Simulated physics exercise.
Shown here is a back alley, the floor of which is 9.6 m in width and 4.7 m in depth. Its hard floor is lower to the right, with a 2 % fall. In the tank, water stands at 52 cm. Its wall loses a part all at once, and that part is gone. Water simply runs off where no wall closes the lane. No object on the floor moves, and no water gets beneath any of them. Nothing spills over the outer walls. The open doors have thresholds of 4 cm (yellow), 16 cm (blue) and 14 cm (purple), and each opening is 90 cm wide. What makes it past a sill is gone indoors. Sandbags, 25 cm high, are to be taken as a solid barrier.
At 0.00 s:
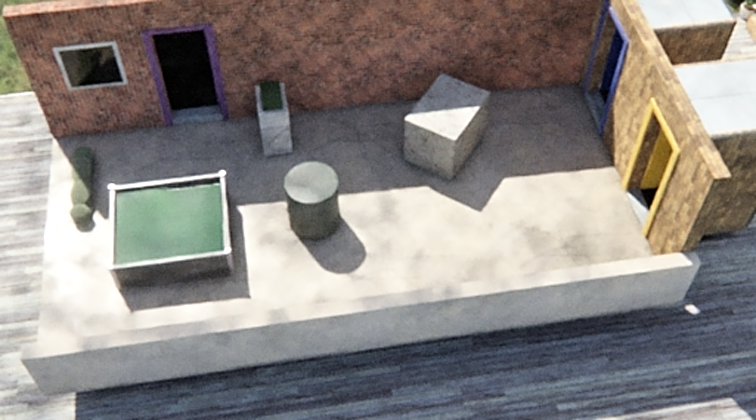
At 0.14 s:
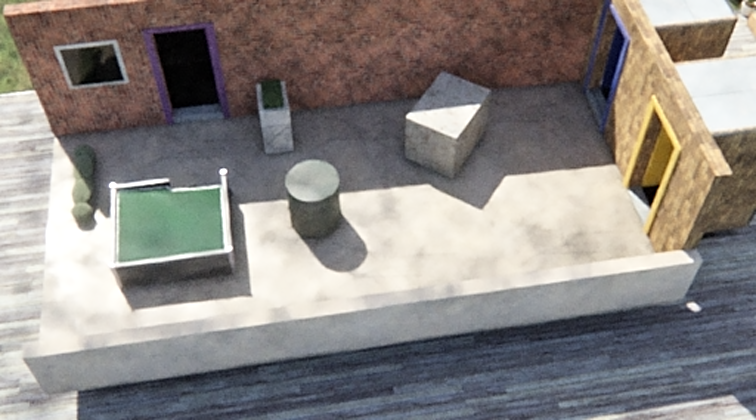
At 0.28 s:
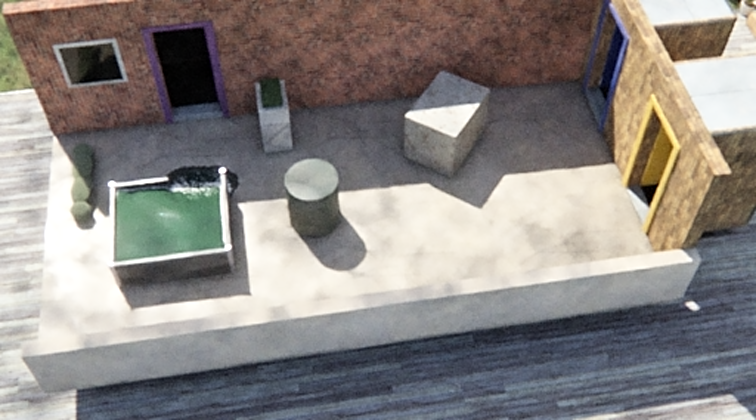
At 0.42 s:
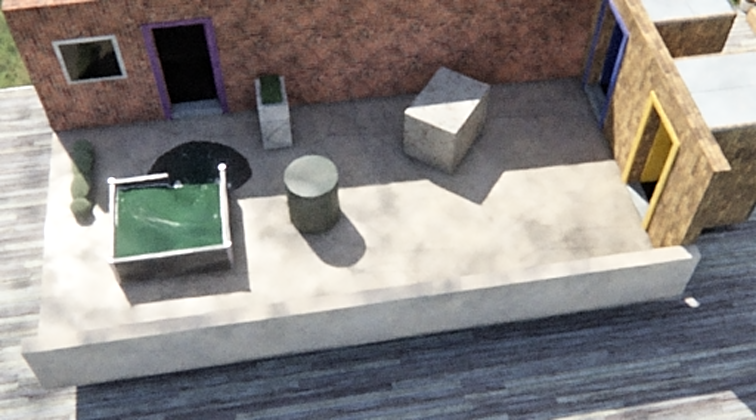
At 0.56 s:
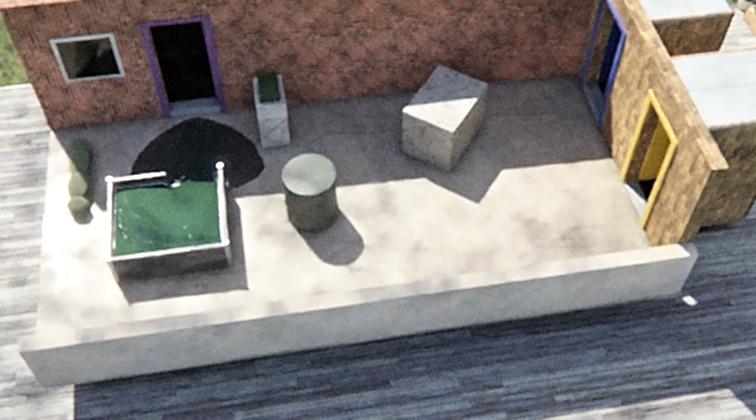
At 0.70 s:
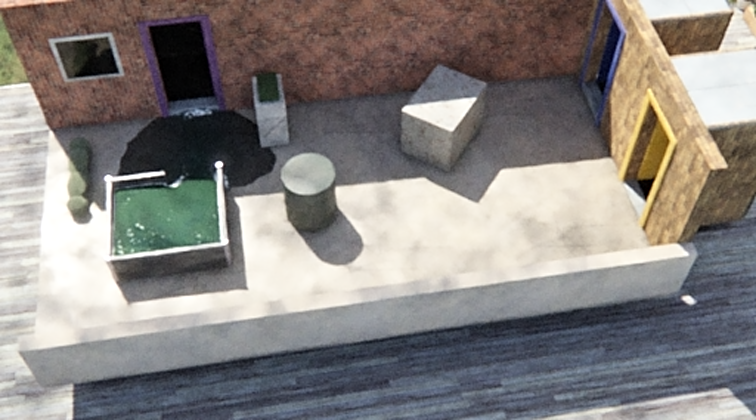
A sunlit walled alley is seen from high above, its back wall reddish brick. A pale-rimmed tank of green water stands at left near a bush, with a purple-framed doorway and planter behind, a grey cylinder and tilted block farther right, and blue and yellow doorways at right. The tank's back side opens and water pours out, spreading in a dark pool to the purple doorway, as the view shifts barely.
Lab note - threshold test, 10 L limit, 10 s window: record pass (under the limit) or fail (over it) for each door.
Outcome: The yellow door most likely comes up short; the blue door most likely comes up short; the purple door most likely surpasses the limit.
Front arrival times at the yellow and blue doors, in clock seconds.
Arrival times - yellow: 7.0 s; blue: 4.5 s.
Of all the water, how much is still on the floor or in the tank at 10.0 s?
Remaining: Roughly 76 %.
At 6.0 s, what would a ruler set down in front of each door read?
Readings (cm): Yellow = 0; blue = 6; purple = 11.
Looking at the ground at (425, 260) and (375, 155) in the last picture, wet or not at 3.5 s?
Not yet touched, then awash.
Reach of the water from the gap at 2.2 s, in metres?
Roughly 4.2 metres out.
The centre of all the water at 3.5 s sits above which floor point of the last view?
Balance point at about (211, 178).
After 1.4 s water covers 10 % of the floor and is deepest (32 cm) near (247, 113); yellow door not reached, blue door not reached, purple door 27 cm at the sill, 24 L in.
After 2.2 s water covers 20 % of the floor and is deepest (24 cm) near (197, 119); yellow door not reached, blue door not reached, purple door 24 cm at the sill, 68 L in.
After 3.5 s water covers 25 % of the floor and is deepest (18 cm) near (207, 125); yellow door not reached, blue door not reached, purple door 17 cm at the sill, 98 L in.
After 6.0 s water covers 40 % of the floor and is deepest (12 cm) near (258, 127); yellow door not reached, blue door 6 cm at the sill, 0 L in, purple door 11 cm at the sill, 104 L in.
After 10.0 s water covers 55 % of the floor and is deepest (8 cm) near (259, 134); yellow door 5 cm at the sill, 0 L in, blue door 5 cm at the sill, 0 L in, purple door 6 cm at the sill, 104 L in.
